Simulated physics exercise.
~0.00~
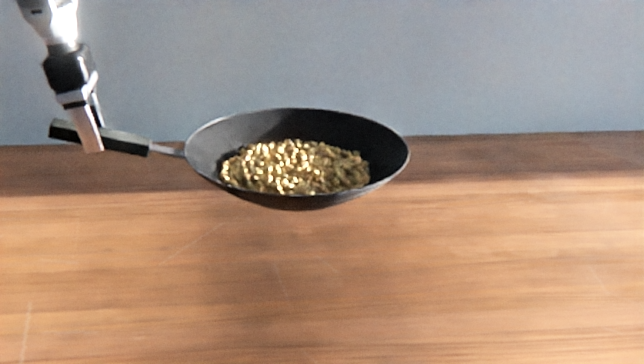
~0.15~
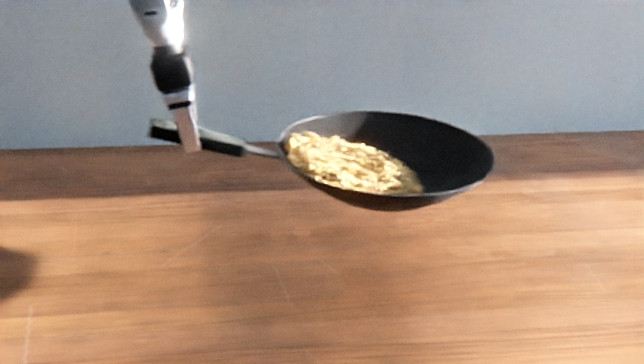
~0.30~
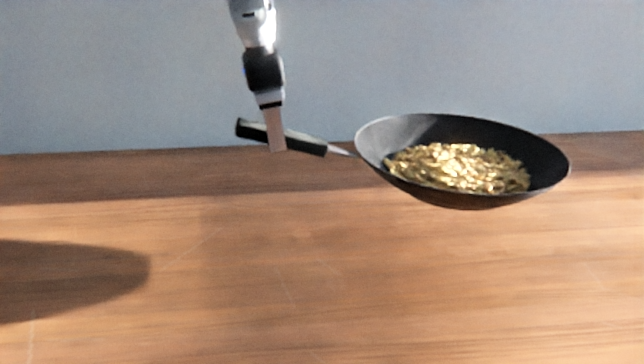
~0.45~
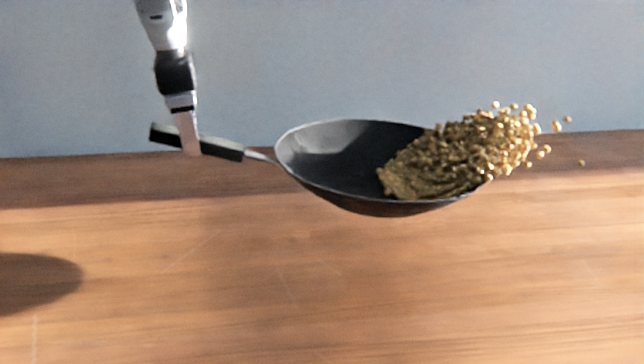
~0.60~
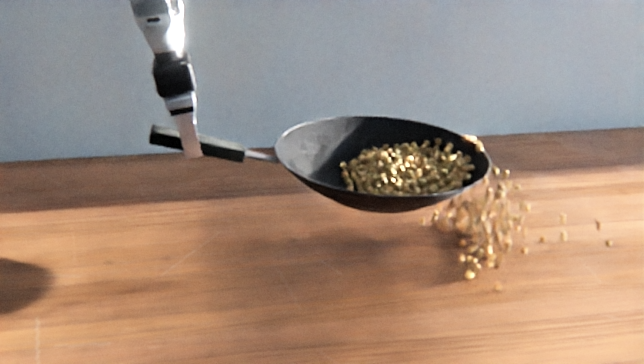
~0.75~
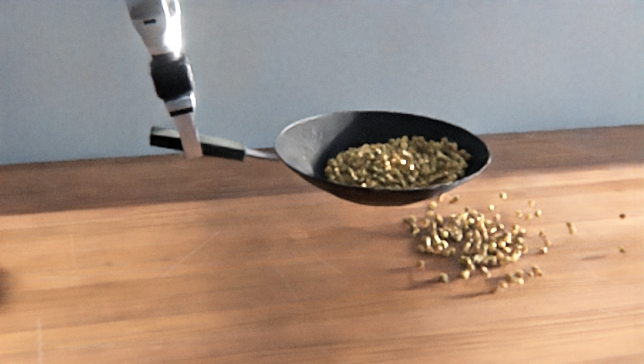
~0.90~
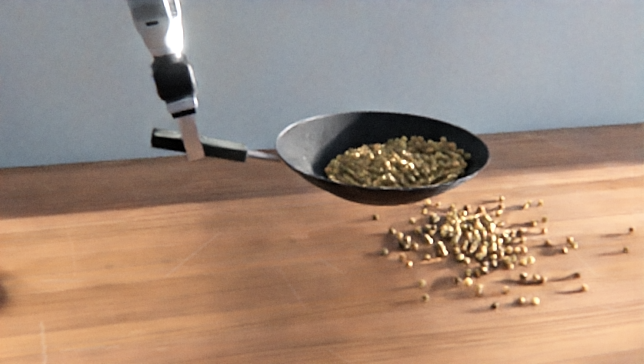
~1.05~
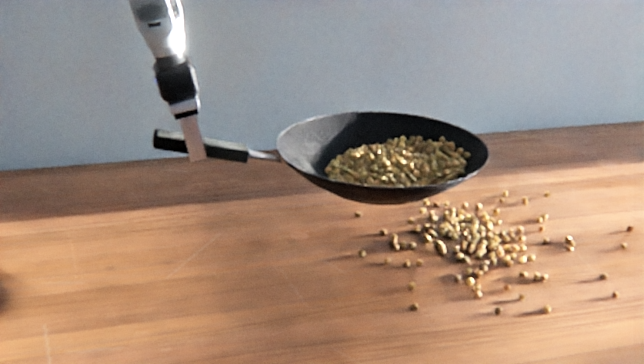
At first, a robot arm holds a dark wok by its handle above a wooden table, with a heap of small golden pieces inside. The arm carries the wok to the right, and the pieces shift toward the handle side before settling back near the middle. Then the wok jerks back to the left, and the load surges up the right side, with some pieces flying over the rim. They drop onto the table, bounce and scatter. Finally the wok hangs level and still, most of the load inside and a smaller pile spread below it.
